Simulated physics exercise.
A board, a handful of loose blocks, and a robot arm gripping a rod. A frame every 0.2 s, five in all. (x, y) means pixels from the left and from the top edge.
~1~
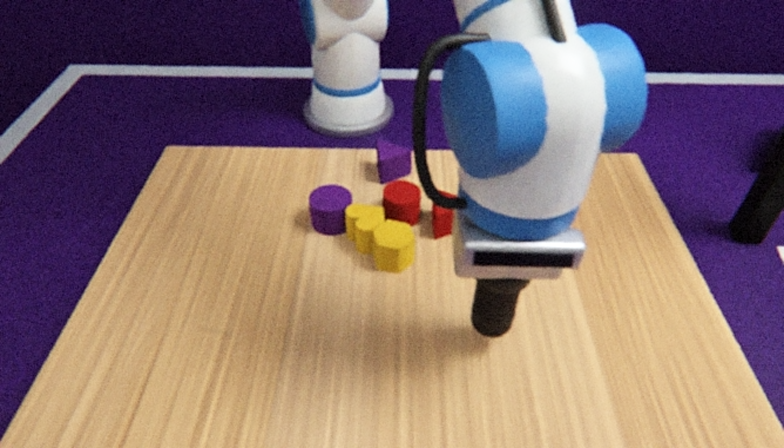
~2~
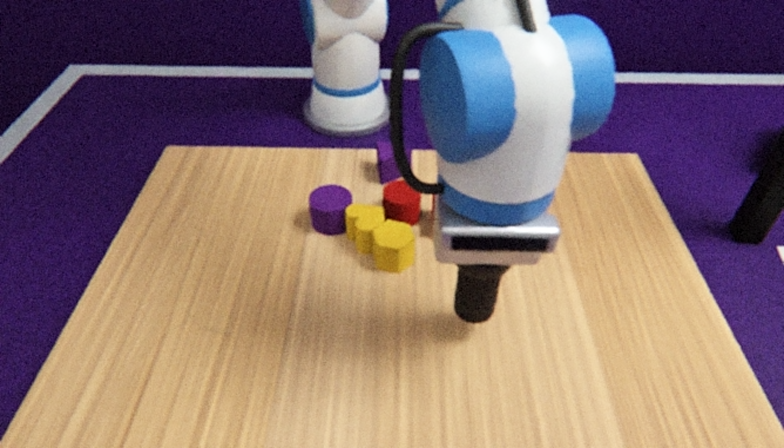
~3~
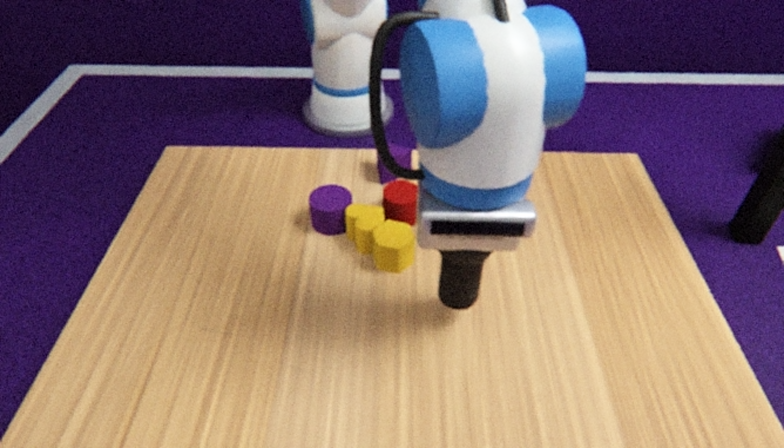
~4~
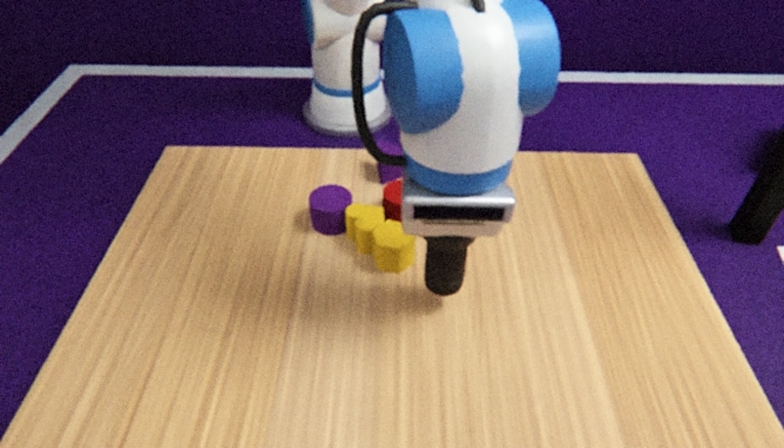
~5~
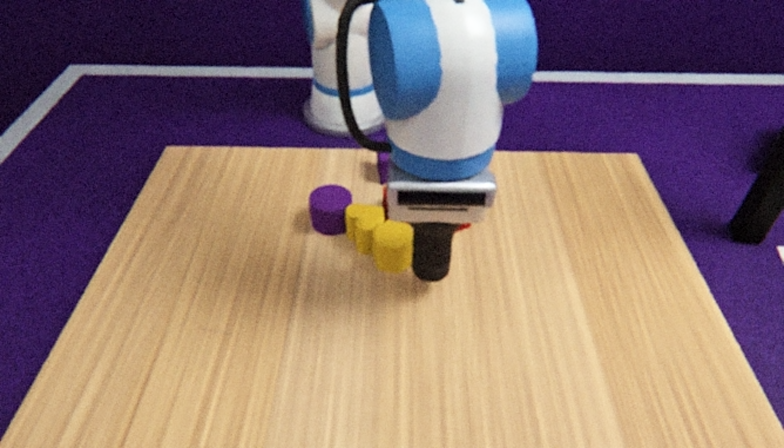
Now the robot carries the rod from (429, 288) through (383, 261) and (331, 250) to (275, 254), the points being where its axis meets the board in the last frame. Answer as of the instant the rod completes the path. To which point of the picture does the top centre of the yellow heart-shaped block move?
About (345, 181).
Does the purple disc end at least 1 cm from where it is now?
Yes
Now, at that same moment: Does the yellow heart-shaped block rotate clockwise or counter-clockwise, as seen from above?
Twists clockwise.
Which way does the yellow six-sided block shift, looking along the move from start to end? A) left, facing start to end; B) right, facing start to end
My pick is B.
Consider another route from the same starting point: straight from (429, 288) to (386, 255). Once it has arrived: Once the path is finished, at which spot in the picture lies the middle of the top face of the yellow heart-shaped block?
At pixel (346, 192).
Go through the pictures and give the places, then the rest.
In the first frame, tip of the rod at (491, 322), middles of tops, purple disc at (330, 197), yellow heart-shaped block at (365, 215), yellow six-sided block at (393, 234), red disc at (402, 191).
In the second frame, rod at (474, 309), nothing pushed.
In the third frame, rod at (458, 296), nothing pushed.
In the fourth frame, rod at (443, 282), nothing pushed.
In the fifth frame, rod at (431, 269), purple disc at (330, 197), yellow heart-shaped block at (365, 215), yellow six-sided block at (393, 234), red disc hidden.
What follows on the original path. One third of the way, rod at (382, 243); purple disc at (316, 183); yellow heart-shaped block at (348, 195), turned 40° clockwise; yellow six-sided block at (361, 216).
Two thirds of the way, rod at (327, 232); purple disc at (308, 174); yellow heart-shaped block at (345, 181), turned 80° clockwise; yellow six-sided block at (333, 202), turned 50° clockwise.
At the end, rod at (271, 236); purple disc at (308, 174); yellow heart-shaped block at (345, 181), turned 80° clockwise; yellow six-sided block at (333, 202), turned 50° clockwise; red disc unmoved.
